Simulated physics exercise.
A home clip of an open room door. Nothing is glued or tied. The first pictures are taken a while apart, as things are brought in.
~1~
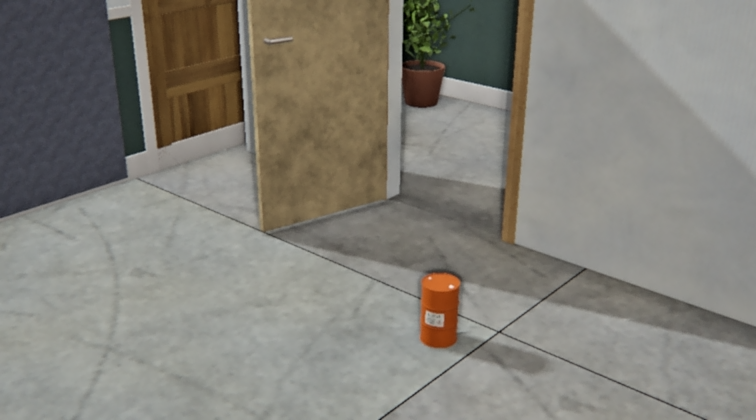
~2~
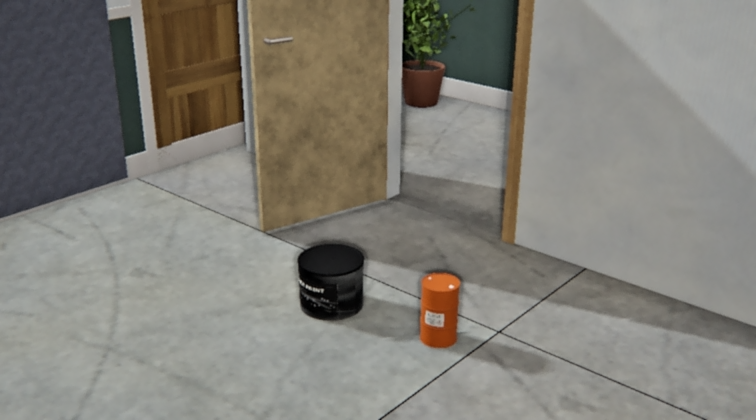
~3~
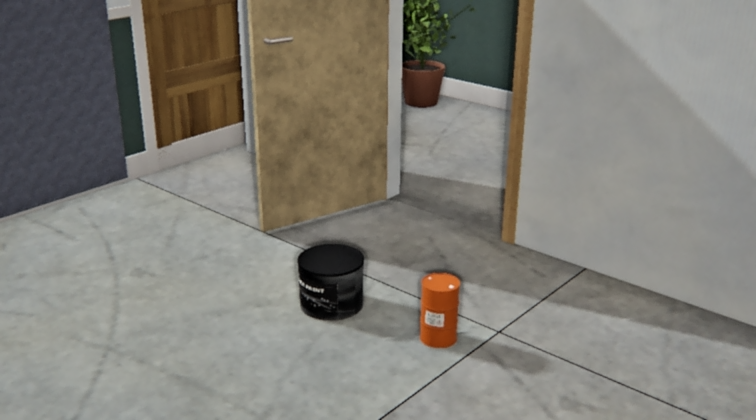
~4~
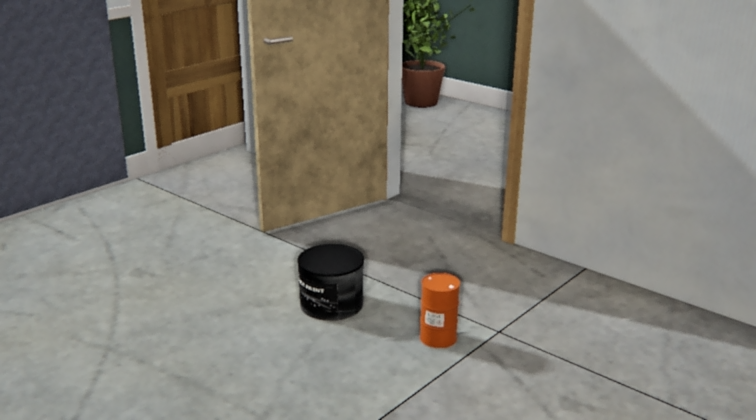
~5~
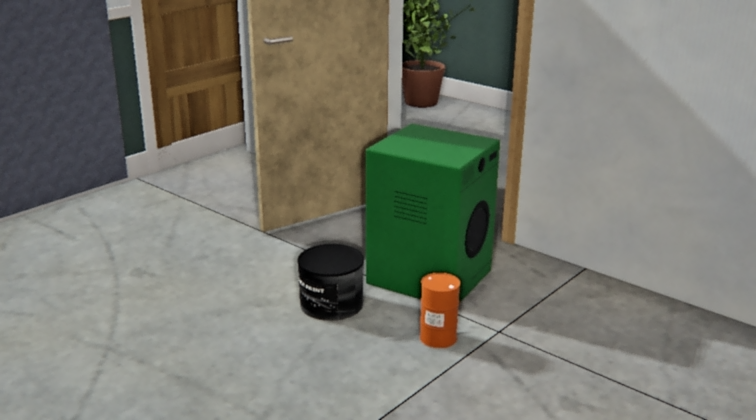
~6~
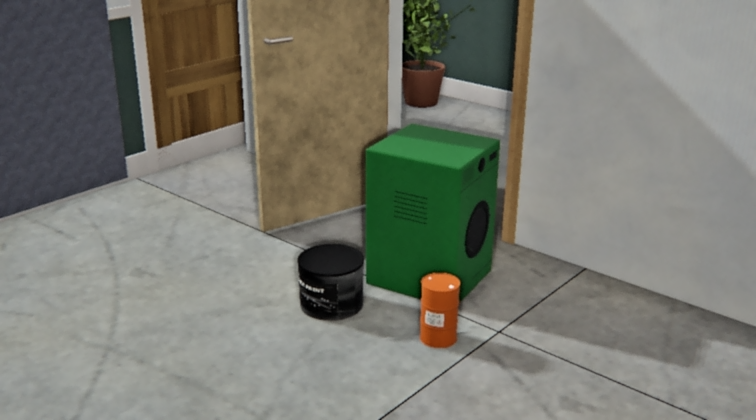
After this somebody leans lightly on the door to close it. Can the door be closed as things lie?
In the end the door jams.
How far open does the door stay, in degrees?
About 50°.
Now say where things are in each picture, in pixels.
The first picture shows door wide open and still; orange canister (440, 311).
The second picture shows door wide open and still; orange canister (440, 311); black pail (331, 282).
The third picture shows door wide open and still; orange canister (440, 311); black pail (331, 282).
The fourth picture shows door wide open and still; orange canister (440, 311); black pail (331, 282).
The fifth picture shows door wide open and still; orange canister (440, 311); black pail (331, 282).
The sixth picture shows door wide open and still; green appliance (432, 213); orange canister (440, 311).
Then, 0.60 s later than the last frame, door at 96°.
Then, 1.10 s later than the last frame, door at 78°.
Then, 1.40 s later than the last frame, door at 66°.
Then, 1.70 s later than the last frame, door at 53°.
When it is over, door at 49°; all 3 as before. End places, in pixels of the last picture, green appliance near (433, 213).
